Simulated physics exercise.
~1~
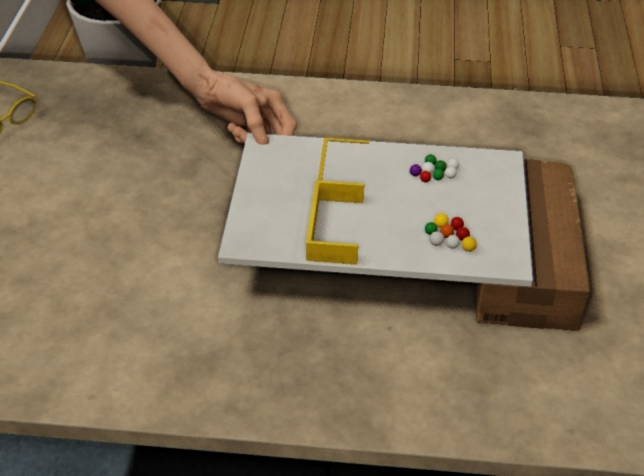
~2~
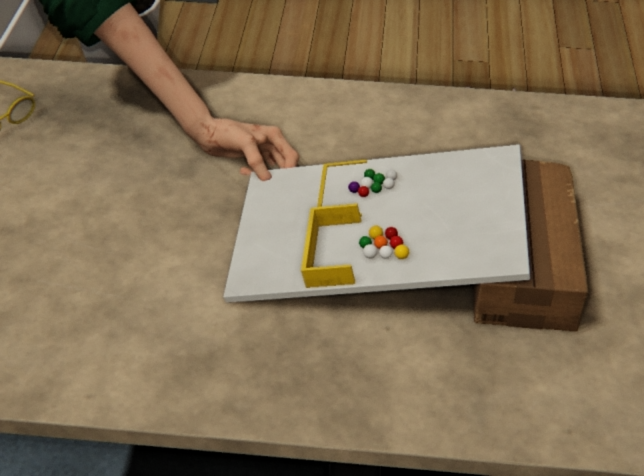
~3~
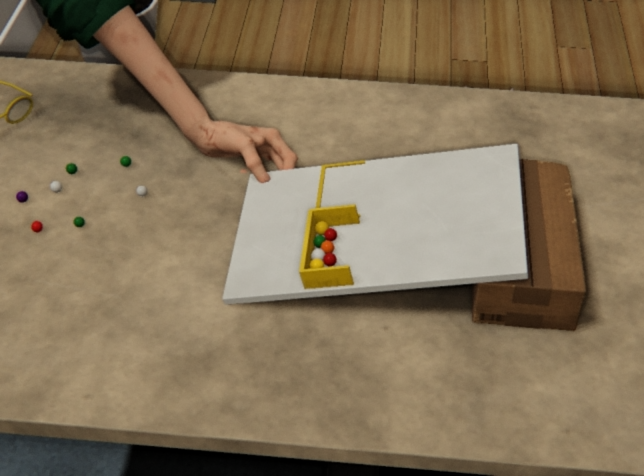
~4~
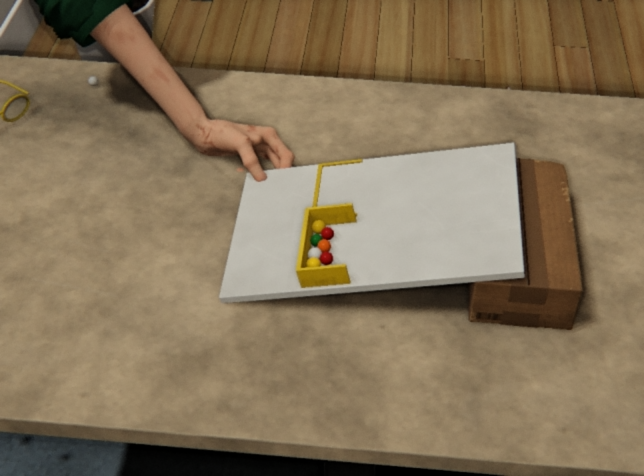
A white board lies on a mottled grey-brown tabletop, seen from above, its right end propped on a brown cardboard box and its left end held by a hand. Two yellow barriers stand on it, a low strip at the far side and a taller bracket nearer, each facing a cluster of small coloured balls. The hand lowers the left end to the table, and both clusters roll left. The farther balls pass their low strip and scatter across the table, rolling away until one pale ball remains visible near the back. The nearer balls stay gathered inside the bracket.
